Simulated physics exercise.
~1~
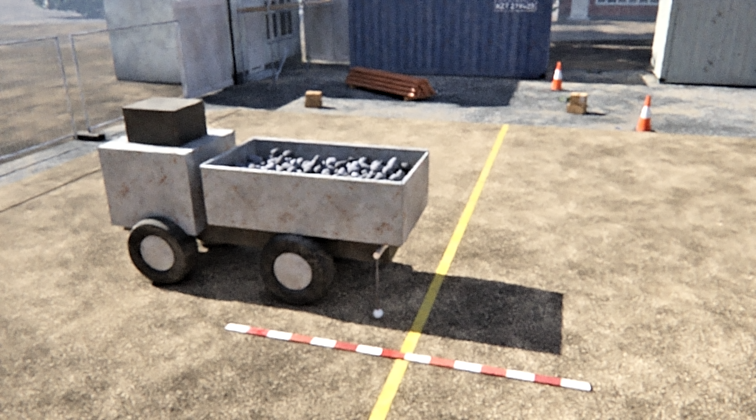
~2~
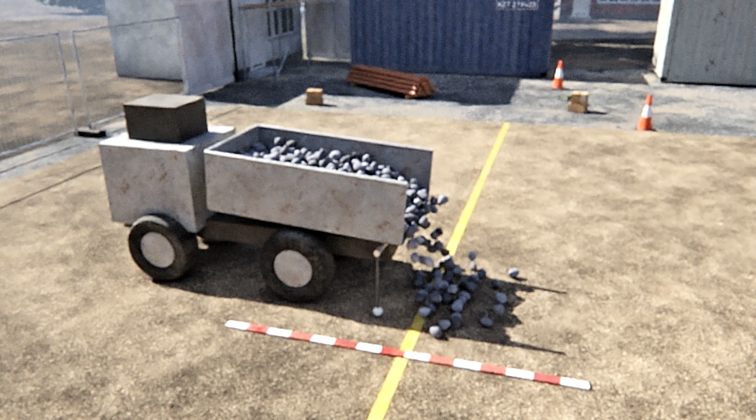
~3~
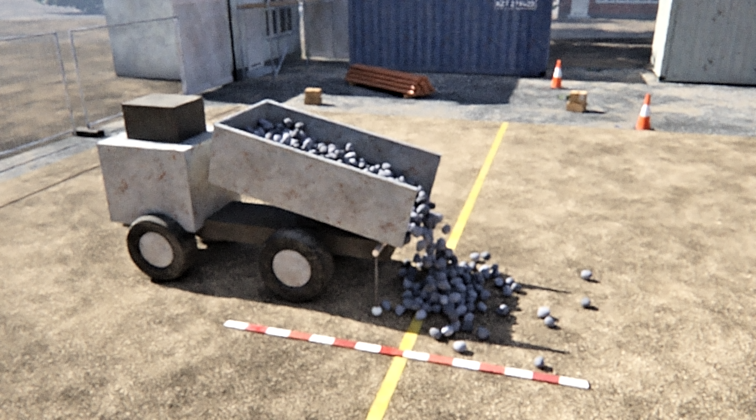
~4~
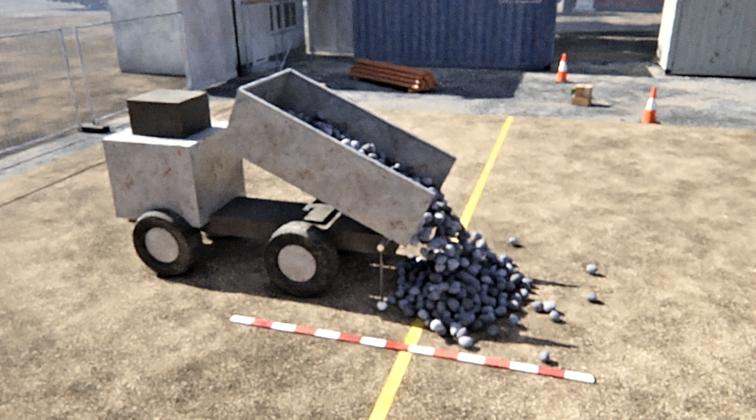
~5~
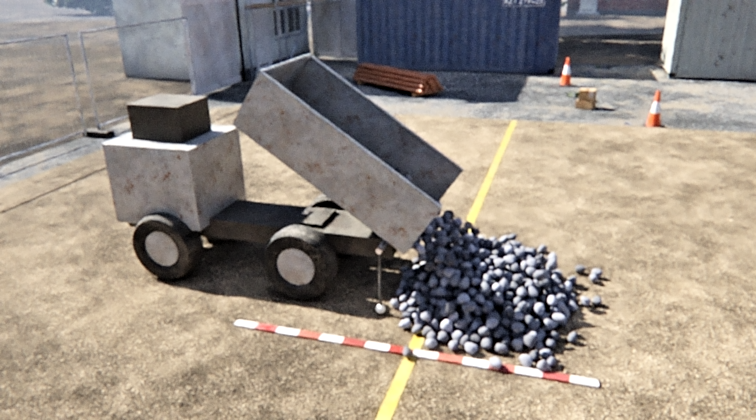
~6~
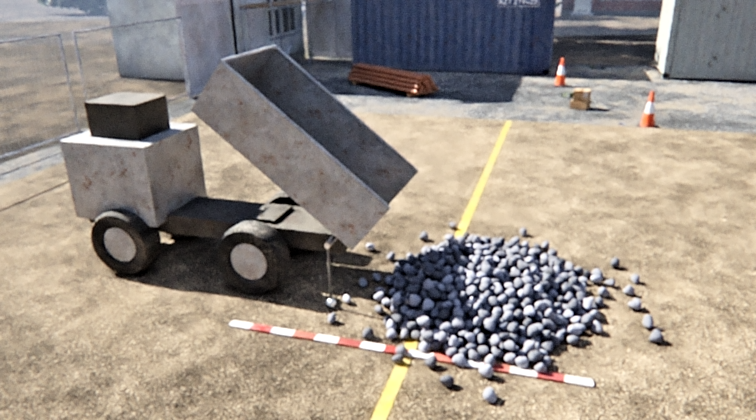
At first, a grey truck-like machine stands on sandy ground with its open bed full of rounded grey stones, beside a yellow line and a red-and-white striped staff. The stones begin spilling from the right end of the bed while it is still nearly level. The bed then tilts up steadily, its left end rising, and the stones pour into a growing heap across the line. As the bed steepens, it empties almost completely. Finally the machine moves left, its bed still raised, leaving a broad, spread-out pile lying mostly to the right of the line.
